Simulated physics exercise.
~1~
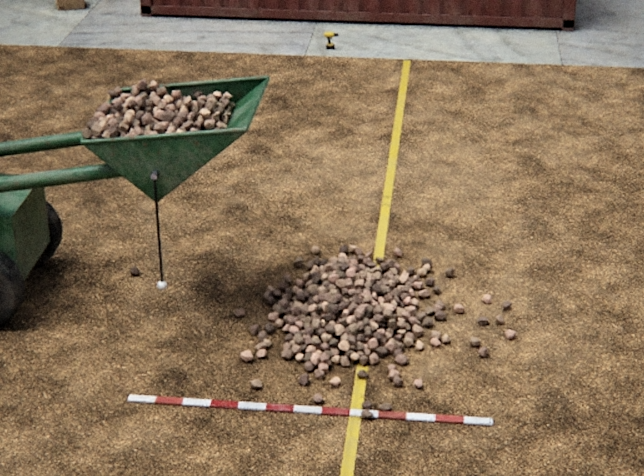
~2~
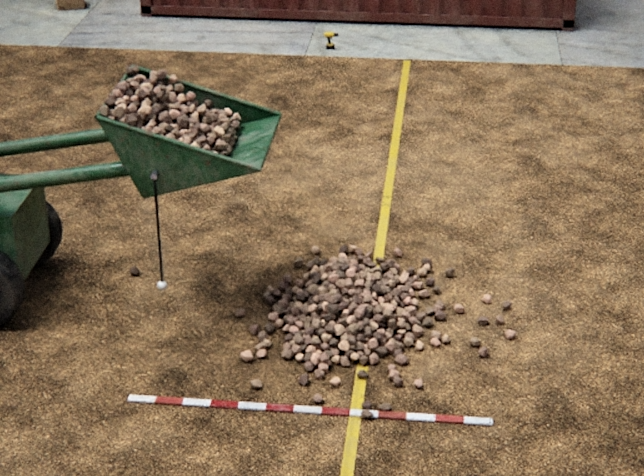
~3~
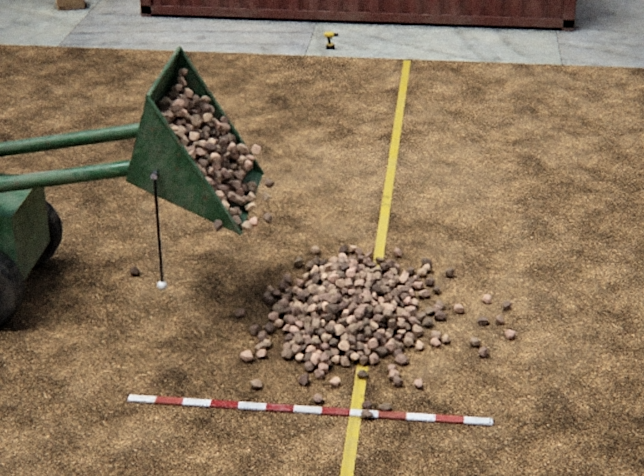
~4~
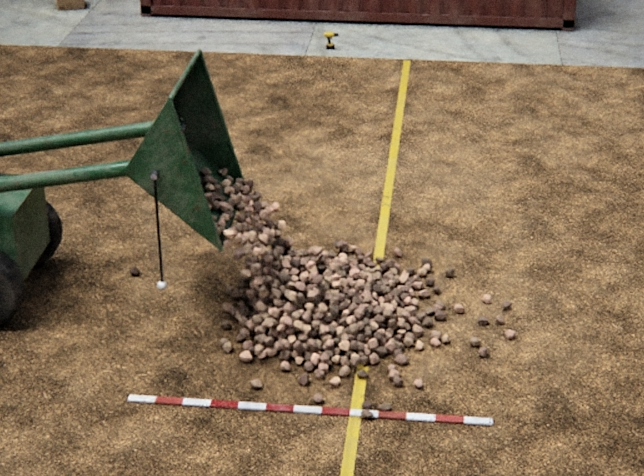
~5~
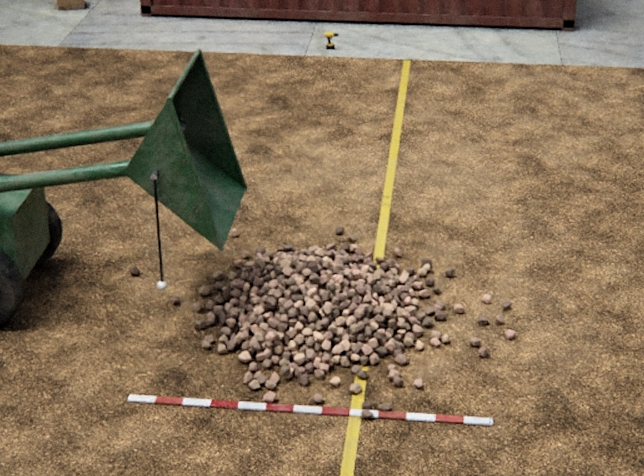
A green loader bucket full of brownish stones is held out on two arms from the left, seen from above over flat brown ground, with a red container on grey paving behind. A loose heap of similar stones lies right of it across a yellow line, behind a red and white staff. The bucket tips forward to the right, and stones begin to slip over its lower edge. They then pour onto the near side of the heap, which spreads leftward. Finally the bucket hangs steeply tilted and empty, while the stones beyond the line look unchanged.
